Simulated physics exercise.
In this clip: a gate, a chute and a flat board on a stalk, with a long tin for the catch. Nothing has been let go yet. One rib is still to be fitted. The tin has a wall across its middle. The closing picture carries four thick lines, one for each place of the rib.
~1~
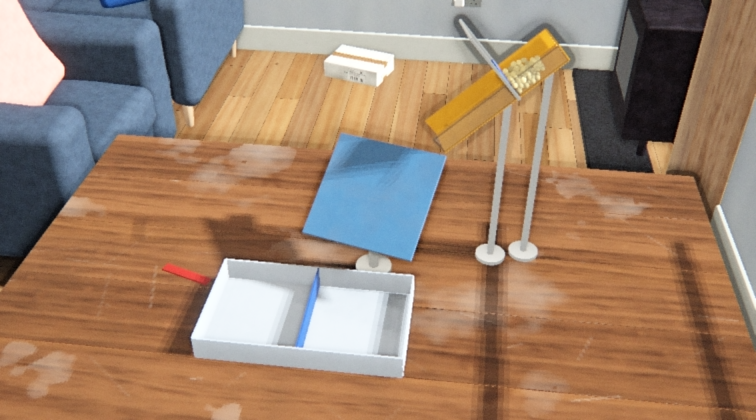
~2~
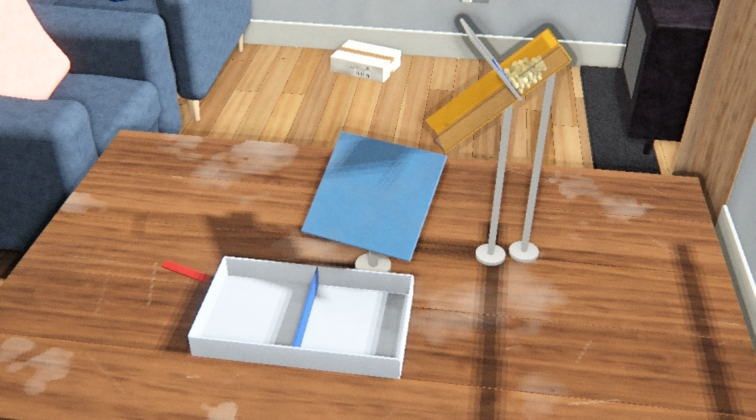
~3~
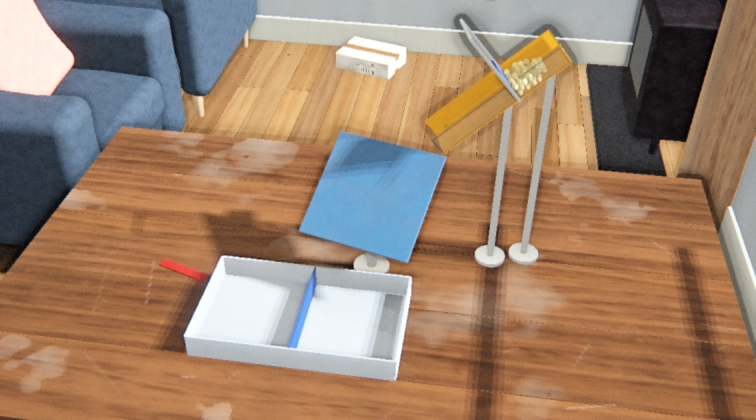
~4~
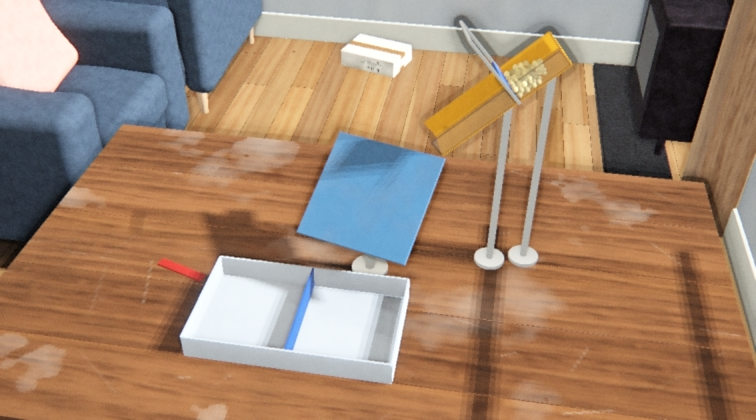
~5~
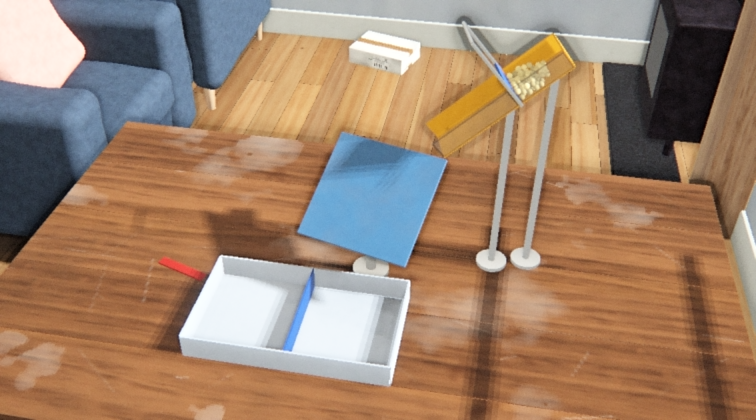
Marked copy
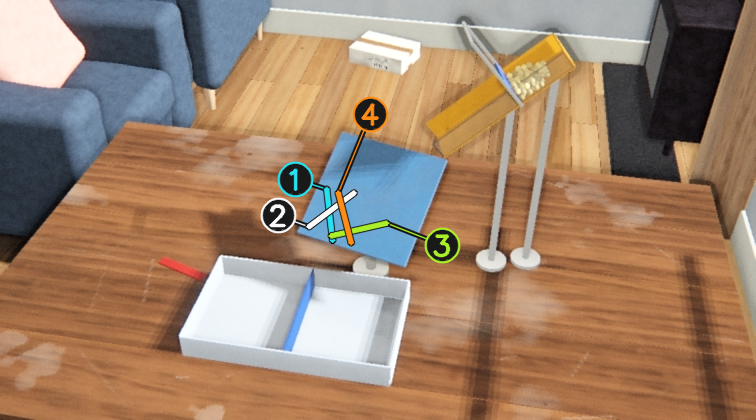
The clip shows a tilted yellow chute holding pale beans behind a closed gate, a sloping blue board on a stalk, and a white divided tin on a wooden table; the view shifts very slightly while the objects stay still.
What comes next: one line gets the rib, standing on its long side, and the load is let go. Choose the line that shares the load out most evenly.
The best line is 2.
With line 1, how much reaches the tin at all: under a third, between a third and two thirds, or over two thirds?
Line 1 gives over two thirds.
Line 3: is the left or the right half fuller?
The left half.
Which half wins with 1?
More lands on the right.
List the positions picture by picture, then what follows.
Load behind the gate at (521, 73), soya beans; lip of the chute at (441, 143), sloping fairly steeply, in the first frame.
Middle of the board at (374, 193), tilted fairly steeply; middle of its low edge at (354, 246); of its high edge at (393, 143), in the second frame.
Front corners of the tin at (185, 336) and (396, 362); front end of its middle wall at (289, 349); gate still shut at (499, 71), in the third frame.
Middle of the load at (523, 77); lip at (439, 146), in the fourth frame.
Middle of the load at (526, 79); lip at (441, 147), in the fifth frame.
On the marked copy, line 1 from (326, 189) to (332, 240); line 2 from (354, 192) to (308, 226); line 3 from (386, 223) to (331, 235); line 4 from (338, 192) to (351, 242).
With 1, of what is caught, a small part in the left half, nearly all in the right.
With 2, of what is caught, about half in the left half, about half in the right.
With 3, of what is caught, nearly all in the left half, a small part in the right.
With 4, of what is caught, a stray few in the left half, nearly all in the right.
